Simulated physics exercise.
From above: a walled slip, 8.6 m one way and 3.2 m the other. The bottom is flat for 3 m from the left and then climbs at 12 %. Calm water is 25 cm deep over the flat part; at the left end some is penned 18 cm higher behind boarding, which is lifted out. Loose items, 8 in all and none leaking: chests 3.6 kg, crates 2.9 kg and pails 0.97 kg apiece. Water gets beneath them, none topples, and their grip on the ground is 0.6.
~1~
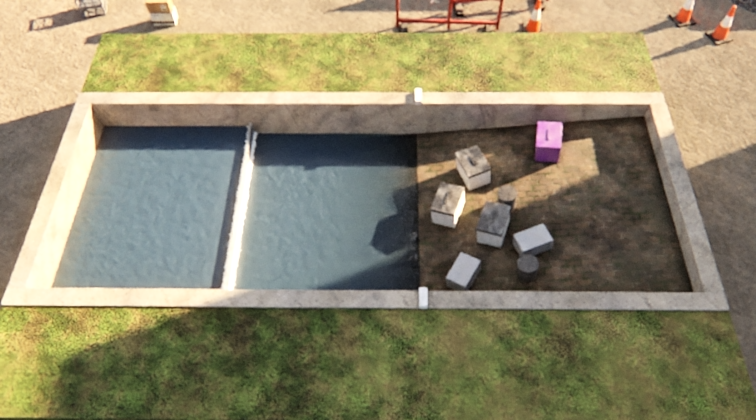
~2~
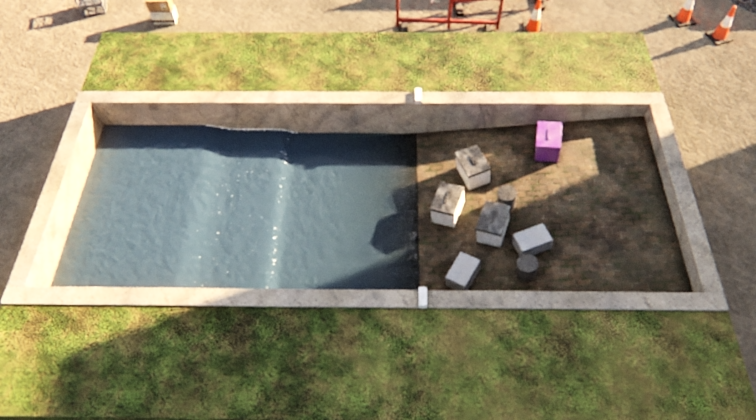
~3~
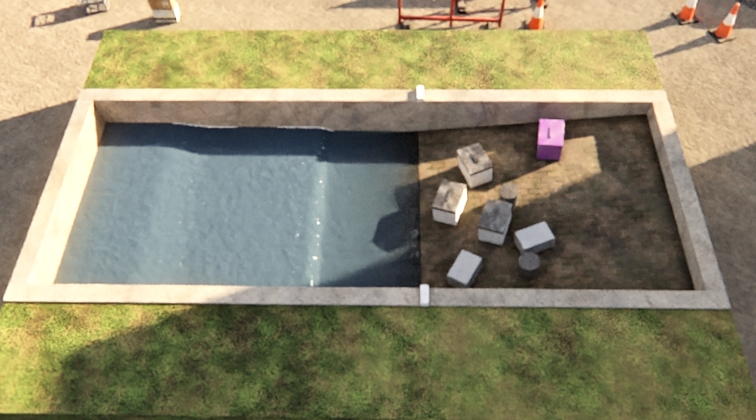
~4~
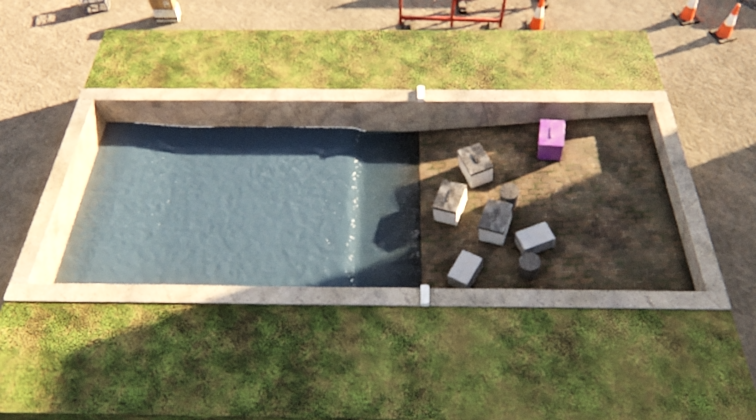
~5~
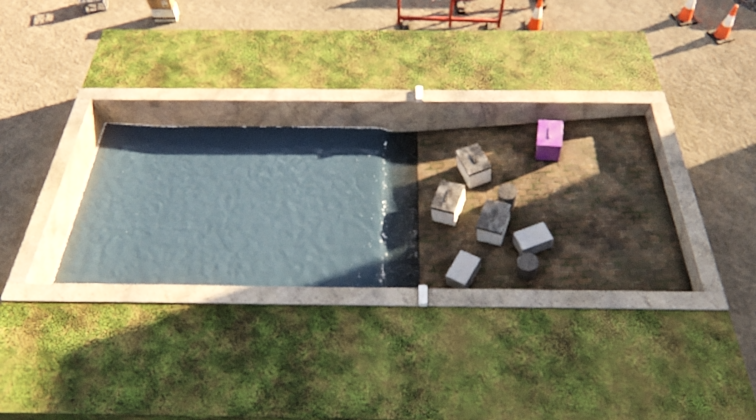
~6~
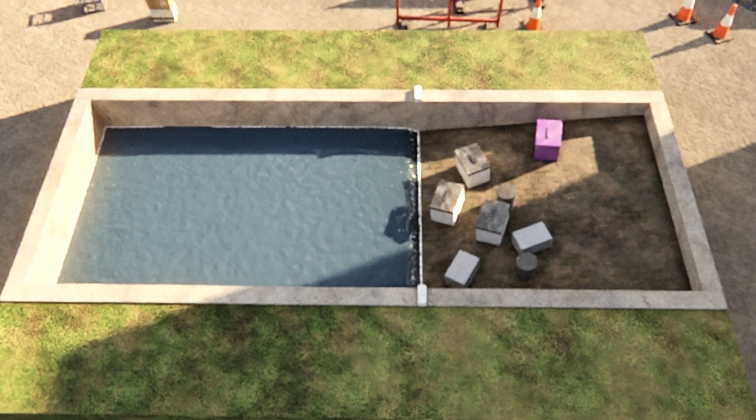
The footage shows a walled basin from above as a pale barrier disappears from the water and a low wave travels right to the edge of the dry section, where the purple chest and scattered grey and white items stay still.
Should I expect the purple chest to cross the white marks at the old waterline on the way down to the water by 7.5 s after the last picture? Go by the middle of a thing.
Purple chest is held back.
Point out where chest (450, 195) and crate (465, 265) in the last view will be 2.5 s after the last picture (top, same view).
Around (502, 181) and (521, 274).
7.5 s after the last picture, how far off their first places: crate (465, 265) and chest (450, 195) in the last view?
In turn: 200 cm, 200 cm.
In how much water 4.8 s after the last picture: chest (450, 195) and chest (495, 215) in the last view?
About 5 and 5 cm.
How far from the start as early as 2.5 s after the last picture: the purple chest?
Roughly 0 cm by then.
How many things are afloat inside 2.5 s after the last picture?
I count 6.
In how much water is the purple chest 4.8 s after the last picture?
About 0 cm.
Then, 0.6 s after the last picture the purple chest is near (552, 133), 0.0 m from its start, aground; 0 of 8 are over the mark; 0 afloat.
Then, 2.5 s after the last picture the purple chest is near (552, 133), 0.0 m from its start, aground; 0 of 8 are over the mark; 6 afloat.
Then, 4.8 s after the last picture the purple chest is near (552, 133), 0.0 m from its start, aground; 4 of 8 are over the mark; 7 afloat.
Then, 7.5 s after the last picture the purple chest is near (552, 133), 0.0 m from its start, aground; 7 of 8 are over the mark; 7 afloat.
